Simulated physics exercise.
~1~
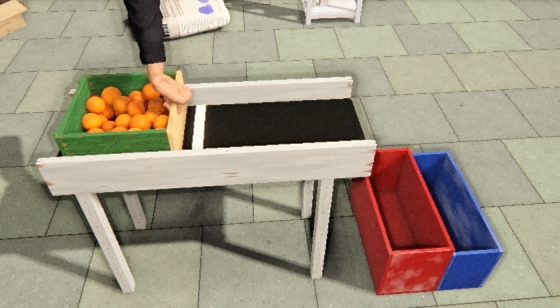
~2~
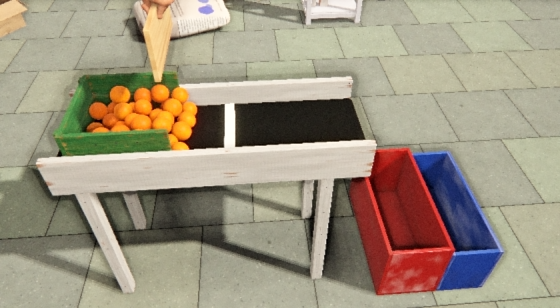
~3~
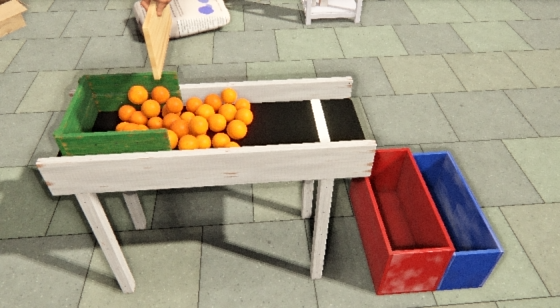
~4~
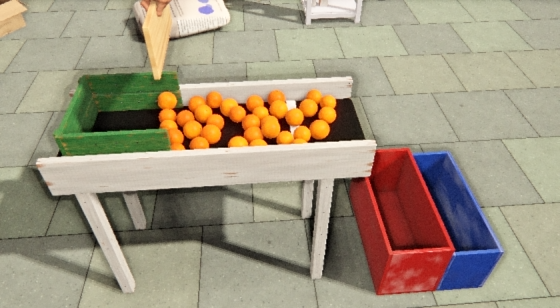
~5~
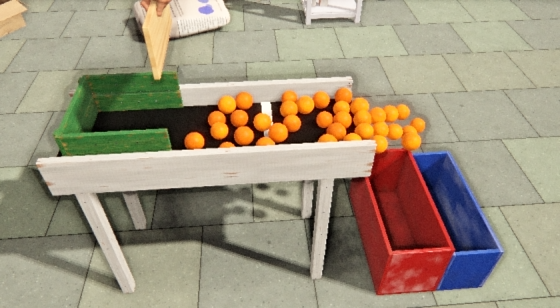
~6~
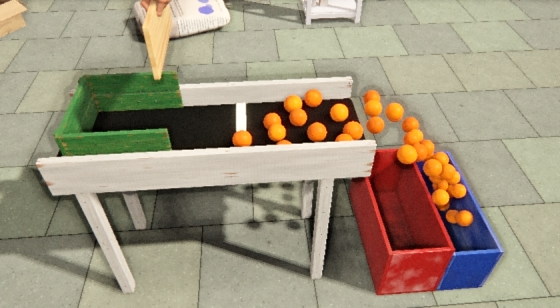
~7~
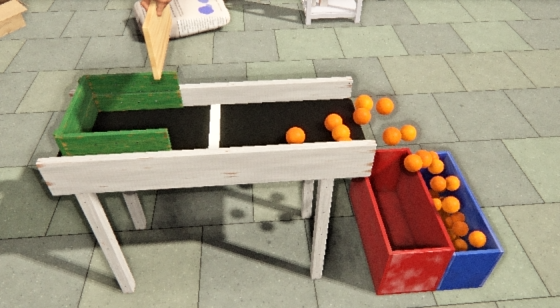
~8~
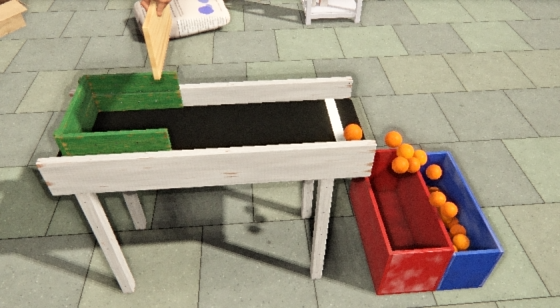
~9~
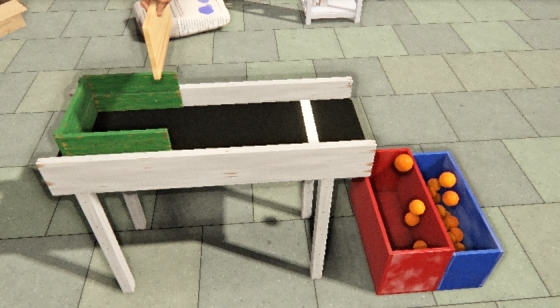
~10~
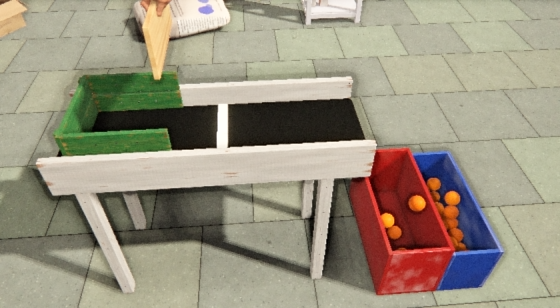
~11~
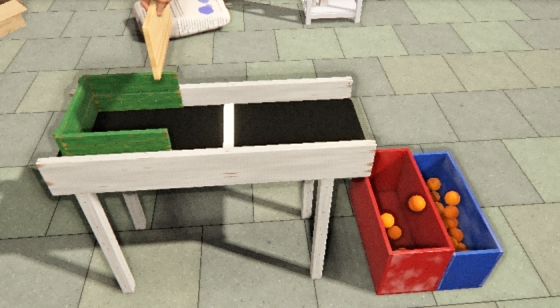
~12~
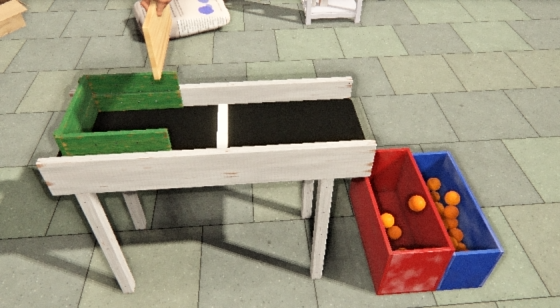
To begin with, a hand holds the gate of a green pen full of oranges on a white wooden table with a black belt. The hand lifts the gate, and the oranges ride to the right in a cluster, spreading out as they leave the pen. They spill off the right end of the table, the earlier ones flying beyond the red tub and dropping into the blue one. The stragglers follow, some of them falling into the nearer red tub. Finally the belt is empty, with a few oranges resting in the red tub and most in the blue.
